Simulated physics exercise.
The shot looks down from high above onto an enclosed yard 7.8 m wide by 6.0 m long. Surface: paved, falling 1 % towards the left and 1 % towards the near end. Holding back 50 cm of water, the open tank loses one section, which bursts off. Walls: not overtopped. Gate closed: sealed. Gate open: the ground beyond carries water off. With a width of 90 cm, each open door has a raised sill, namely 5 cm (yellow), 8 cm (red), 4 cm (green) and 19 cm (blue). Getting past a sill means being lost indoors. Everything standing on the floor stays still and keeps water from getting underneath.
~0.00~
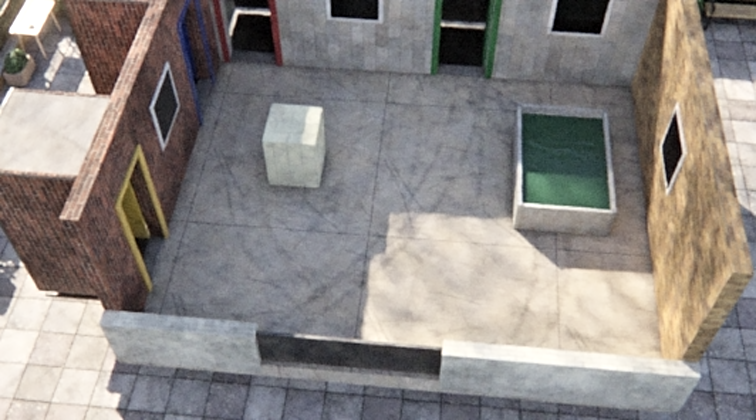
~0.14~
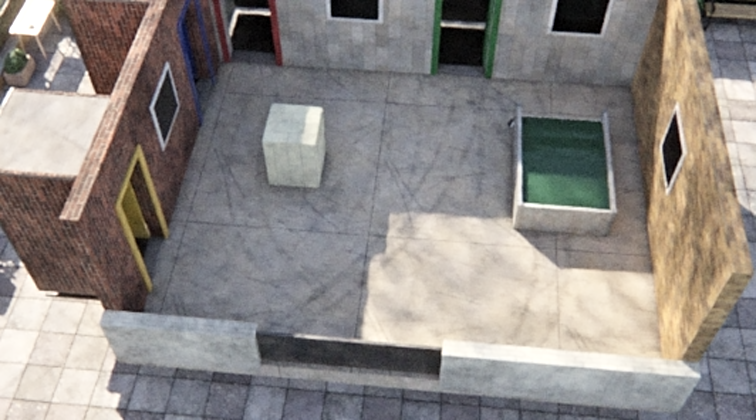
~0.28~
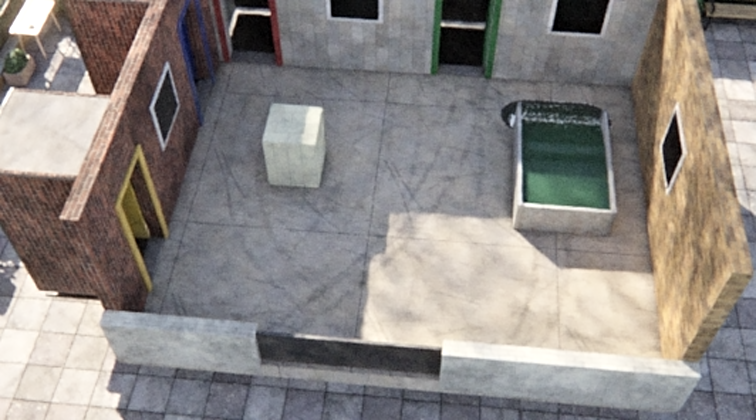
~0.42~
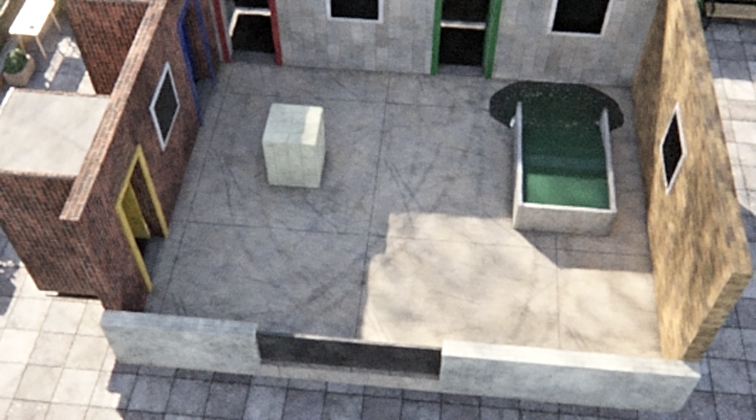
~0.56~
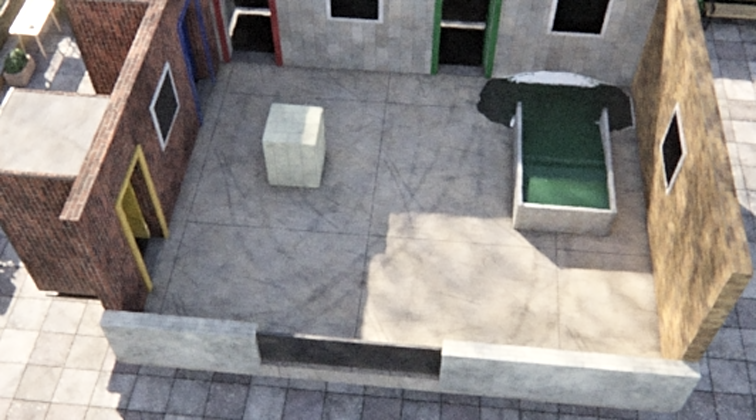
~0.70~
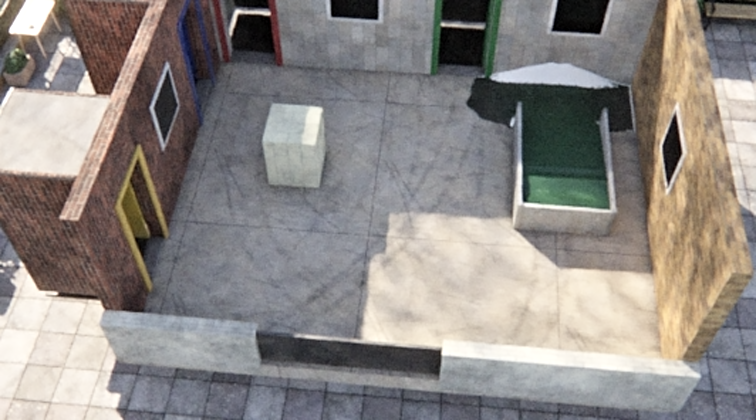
Water burst out of the far side of an open tank of green water in a walled yard, then spread across the paving in a dark, widening patch towards the back wall.
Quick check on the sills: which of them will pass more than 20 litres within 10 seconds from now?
In the end at the yellow door the amount will stay short of the limit; at the red door the amount will stay short of the limit; at the green door the amount will climb above the limit; at the blue door the amount will stay short of the limit.
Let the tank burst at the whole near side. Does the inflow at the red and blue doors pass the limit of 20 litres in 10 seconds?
With respect to that limit, red ends up inside it, blue ends up inside it.
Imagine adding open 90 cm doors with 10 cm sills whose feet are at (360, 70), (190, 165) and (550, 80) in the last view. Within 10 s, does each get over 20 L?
So, in the order given, it's shy of the mark, then shy of the mark, then beyond the mark.
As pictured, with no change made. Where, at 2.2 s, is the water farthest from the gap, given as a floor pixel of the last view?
Somewhere near pixel (332, 71).
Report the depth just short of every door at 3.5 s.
Door by door in cm, yellow shows 0, red shows 3, green shows 8, blue shows 2.
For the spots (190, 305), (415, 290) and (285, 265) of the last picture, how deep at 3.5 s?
Around 0 cm, 0 cm and 0 cm, in the order given.
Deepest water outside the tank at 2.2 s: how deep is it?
Max depth: About 34 centimetres.
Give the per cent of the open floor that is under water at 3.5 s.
Close to 40 in a hundred parts are wet.
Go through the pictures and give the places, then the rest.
The open tank at (564, 159) is whole and still, 50 cm deep, in the first frame.
Water pours out on the open tank's far side and has run 0.8 m, to (514, 122); typically 9 cm deep outside, 50 cm at the open tank's back, in the second frame.
Water pours out on the open tank's far side and has run 1.0 m, to (507, 112); typically 9 cm deep outside, 50 cm at the open tank's back, in the third frame.
Water pours out on the open tank's far side and has run 1.3 m, to (517, 85); typically 7 cm deep outside, 50 cm at the open tank's back, in the fourth frame.
Water pours out on the open tank's far side and has run 1.6 m, to (498, 79); typically 8 cm deep outside, 50 cm at the open tank's back, in the fifth frame.
Water pours out on the open tank's far side and has run 1.8 m, to (482, 78); typically 9 cm deep outside, 50 cm at the open tank's back, in the sixth frame.
After 1.4 s water covers 10 % of the floor and is deepest (36 cm) near (622, 89); yellow door not reached, red door not reached, green door 9 cm at the sill, 1 L in, blue door not reached.
After 2.2 s water covers 15 % of the floor and is deepest (34 cm) near (622, 89); yellow door not reached, red door not reached, green door 11 cm at the sill, 14 L in, blue door not reached.
After 3.5 s water covers 40 % of the floor and is deepest (18 cm) near (625, 117); yellow door not reached, red door 3 cm at the sill, 0 L in, green door 8 cm at the sill, 34 L in, blue door 2 cm at the sill, 0 L in.
After 6.0 s water covers 60 % of the floor and is deepest (12 cm) near (639, 370); yellow door 2 cm at the sill, 0 L in, red door 6 cm at the sill, 0 L in, green door 5 cm at the sill, 46 L in, blue door 10 cm at the sill, 0 L in.
After 10.0 s water covers 75 % of the floor and is deepest (12 cm) near (135, 339); yellow door 6 cm at the sill, 0 L in, red door 4 cm at the sill, 0 L in, green door 4 cm at the sill, 48 L in, blue door 6 cm at the sill, 0 L in.
